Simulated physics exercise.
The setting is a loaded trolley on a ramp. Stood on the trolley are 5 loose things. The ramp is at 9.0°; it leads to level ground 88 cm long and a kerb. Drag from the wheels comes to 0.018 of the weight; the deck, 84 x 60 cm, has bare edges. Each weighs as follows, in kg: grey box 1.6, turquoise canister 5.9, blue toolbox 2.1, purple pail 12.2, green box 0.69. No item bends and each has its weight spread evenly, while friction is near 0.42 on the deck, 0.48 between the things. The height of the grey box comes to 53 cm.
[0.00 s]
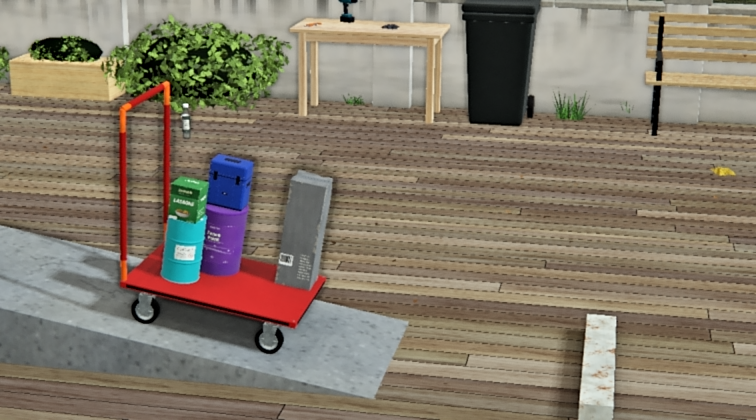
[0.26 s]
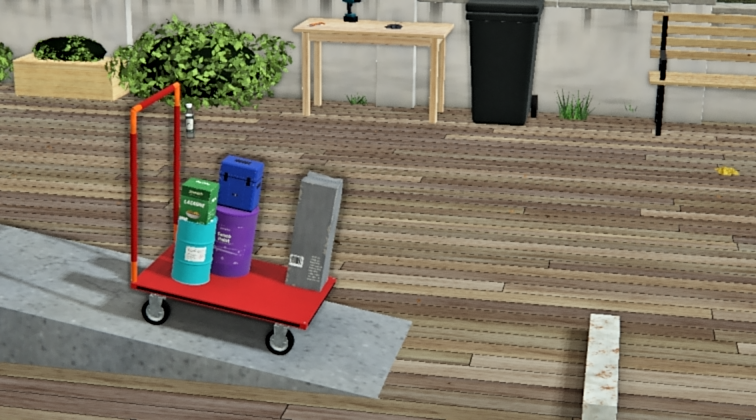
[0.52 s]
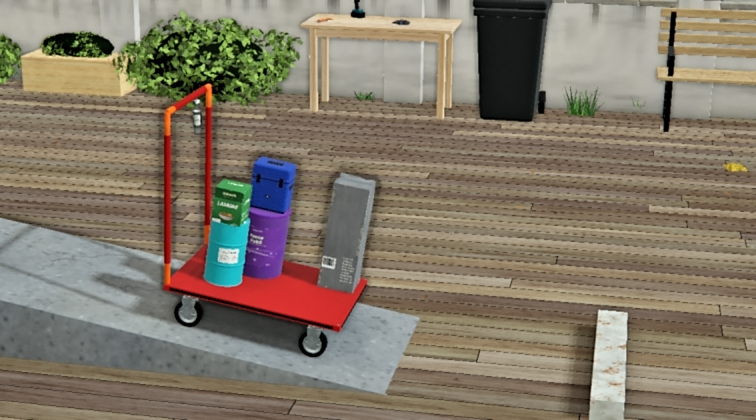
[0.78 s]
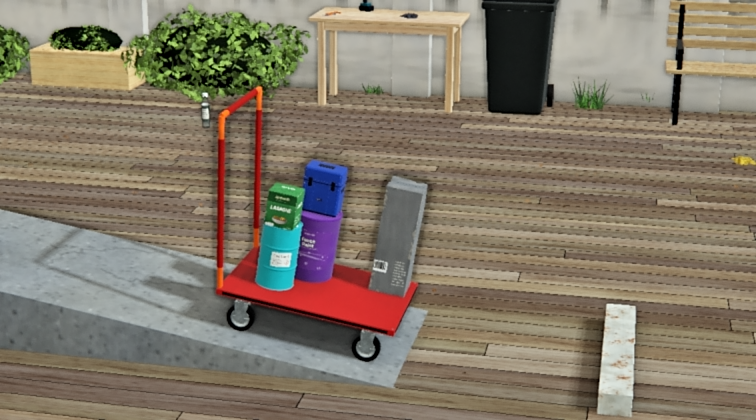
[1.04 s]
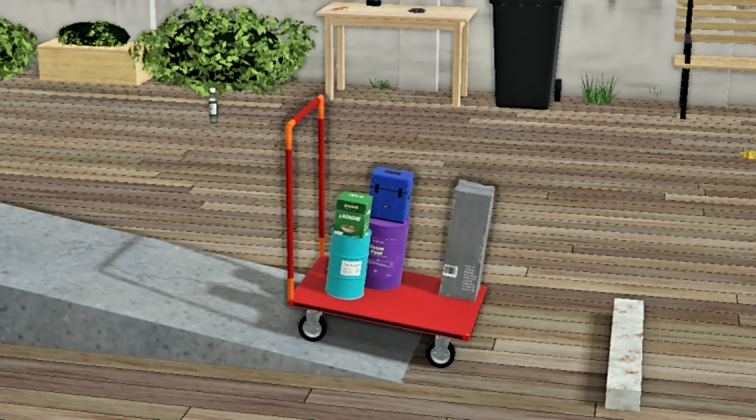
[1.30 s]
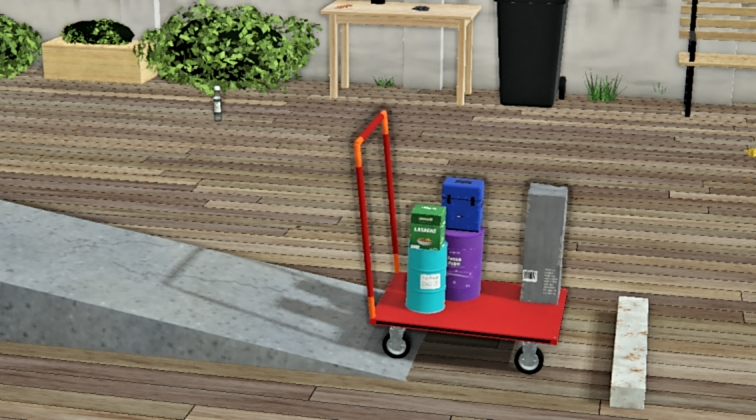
On a wooden deck, a red trolley loaded with a grey box, two containers, a blue toolbox and a green box rolled down a ramp to the right and onto the level boards.
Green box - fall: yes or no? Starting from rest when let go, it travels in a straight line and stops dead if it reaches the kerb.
No.
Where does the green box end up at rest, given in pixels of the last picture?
It finishes at roughly (548, 239).
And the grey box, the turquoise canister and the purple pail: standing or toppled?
Final state - grey box: Goes over; turquoise canister: Remains on its base; purple pail: Remains on its base.
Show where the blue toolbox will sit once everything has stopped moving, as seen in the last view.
You'll see it about at (575, 214) in the last picture.
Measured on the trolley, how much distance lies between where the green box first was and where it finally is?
It ends up around 24 cm from its start.
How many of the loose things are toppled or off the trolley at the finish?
The tally is 1.
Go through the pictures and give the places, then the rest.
In the first frame, 131 cm to the kerb; green box (188, 200); grey box (304, 231).
In the second frame, 128 cm to the kerb; blue toolbox (240, 184); purple pail (230, 237).
In the third frame, 116 cm to the kerb; grey box (347, 233); turquoise canister (227, 249).
In the fourth frame, 95 cm to the kerb; blue toolbox (324, 188); purple pail (313, 242).
In the fifth frame, 65 cm to the kerb; grey box (467, 241); turquoise canister (348, 261).
In the sixth frame, 29 cm to the kerb; green box (428, 227); blue toolbox (462, 204).
By 1.60 s, trolley at the kerb; green box 9 cm from its spot near (516, 236); grey box rocked 3° off its seat; blue toolbox 9 cm from its spot.
By 1.70 s, trolley at the kerb; grey box now off the trolley; green box 18 cm from its spot near (535, 238); blue toolbox 17 cm from its spot.
When it is over (2.3 s), off the trolley and tipped over, grey box; not toppled but over 10 cm from the start, turquoise canister, blue toolbox, purple pail and green box. End places, in pixels of the last picture, green box near (548, 239).
